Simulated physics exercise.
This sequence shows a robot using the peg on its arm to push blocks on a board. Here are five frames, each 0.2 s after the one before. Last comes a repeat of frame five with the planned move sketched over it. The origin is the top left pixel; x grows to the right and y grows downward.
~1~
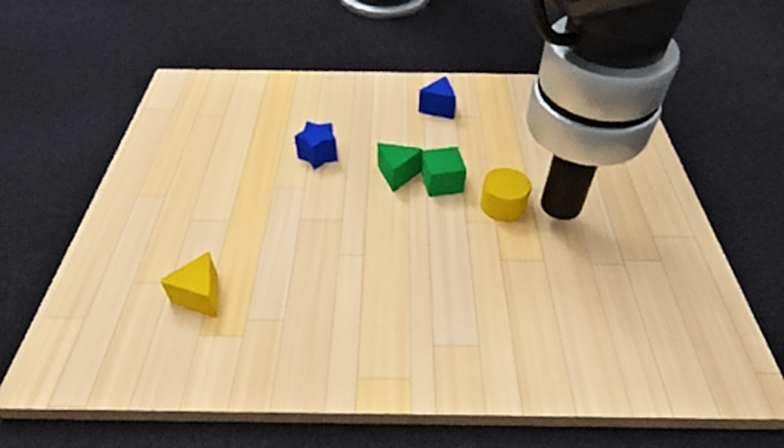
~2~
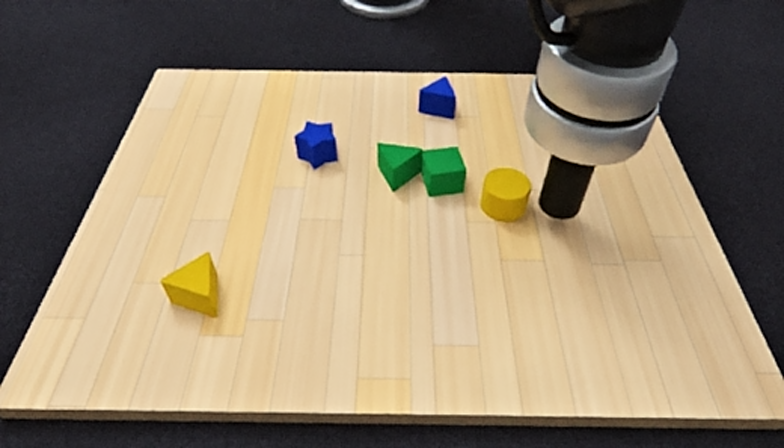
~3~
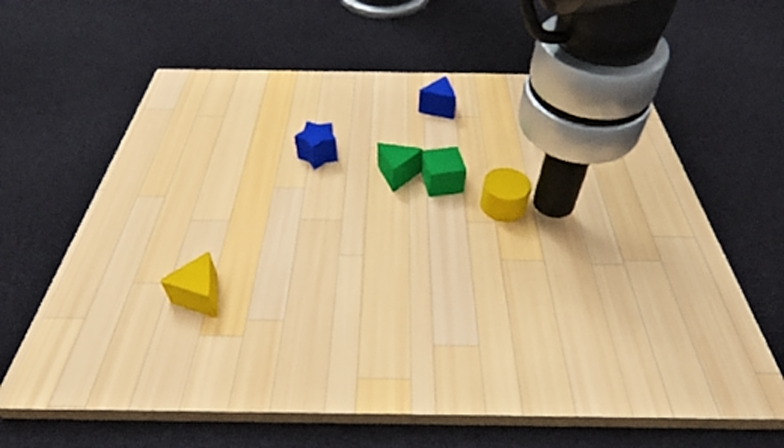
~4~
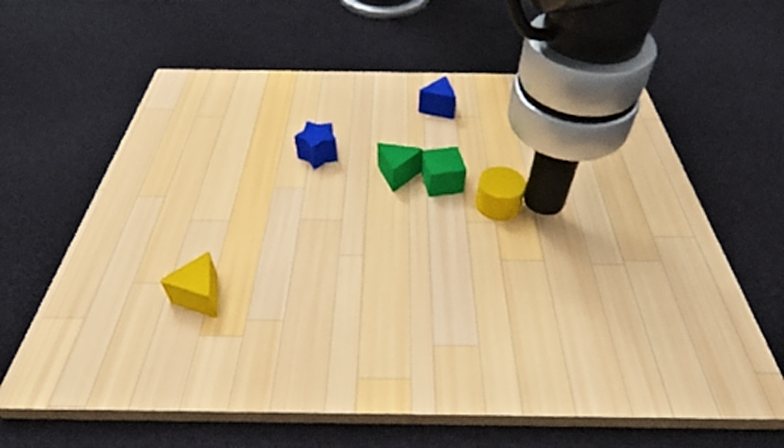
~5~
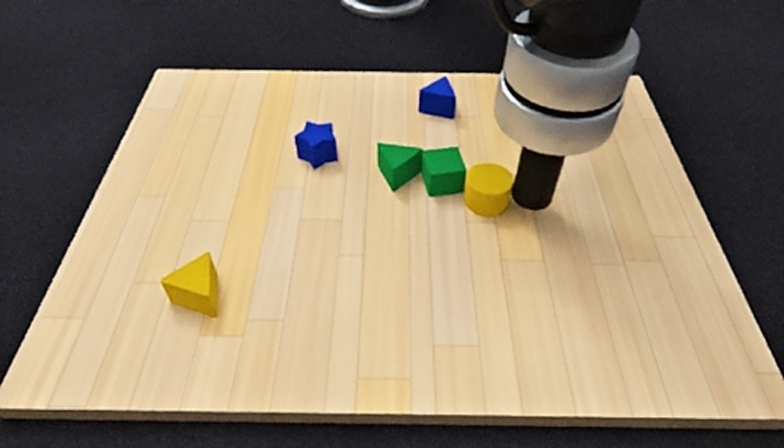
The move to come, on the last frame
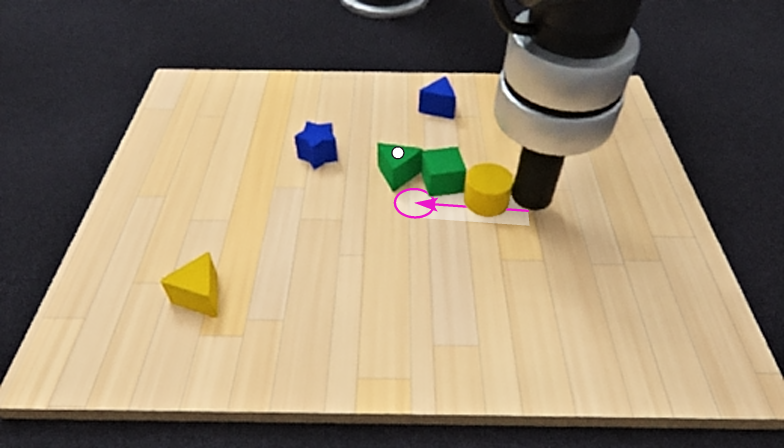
A robot arm's dark peg moves slightly left across a wooden board and nudges the yellow cylinder a short way toward the green block, while the green triangle, blue star, blue triangle and yellow triangle stay still.
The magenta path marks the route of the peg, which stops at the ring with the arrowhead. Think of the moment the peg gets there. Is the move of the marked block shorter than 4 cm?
No, I don't think so.
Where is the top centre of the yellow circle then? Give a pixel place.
Roughly at (372, 175).
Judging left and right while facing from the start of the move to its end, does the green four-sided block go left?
The answer is no.
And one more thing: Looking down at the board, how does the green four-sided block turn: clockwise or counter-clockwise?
Top view: Clockwise.
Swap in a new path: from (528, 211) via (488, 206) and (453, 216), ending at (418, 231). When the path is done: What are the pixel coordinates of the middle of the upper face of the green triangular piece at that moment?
It will likely be found at (378, 134).
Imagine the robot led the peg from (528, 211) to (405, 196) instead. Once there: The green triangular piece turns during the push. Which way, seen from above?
From the top, the block rotates clockwise.
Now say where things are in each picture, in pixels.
In the first picture, peg's lower end (561, 205); green triangular piece (398, 153); green four-sided block (444, 160); yellow circle (508, 183).
In the second picture, peg (559, 205); blocks still.
In the third picture, peg (553, 204); blocks still.
In the fourth picture, peg (544, 201); yellow circle (503, 181).
In the fifth picture, peg (532, 196); green triangular piece (398, 153); green four-sided block (444, 160); yellow circle (490, 178).
Drawn move, straight from (528, 211) to (415, 203); the dot is on the green triangular piece.
On the path given first. One third of the way, peg (491, 194); green triangular piece (389, 146); green four-sided block (421, 154), turned 45° clockwise; yellow circle (449, 177).
Two thirds of the way, peg (452, 191); green triangular piece (373, 132), turned 30° clockwise; green four-sided block (392, 150), turned 85° clockwise; yellow circle (409, 176).
At the end, peg (415, 188); green triangular piece (369, 127), turned 40° clockwise; green four-sided block (382, 147), turned 95° clockwise; yellow circle (372, 175).
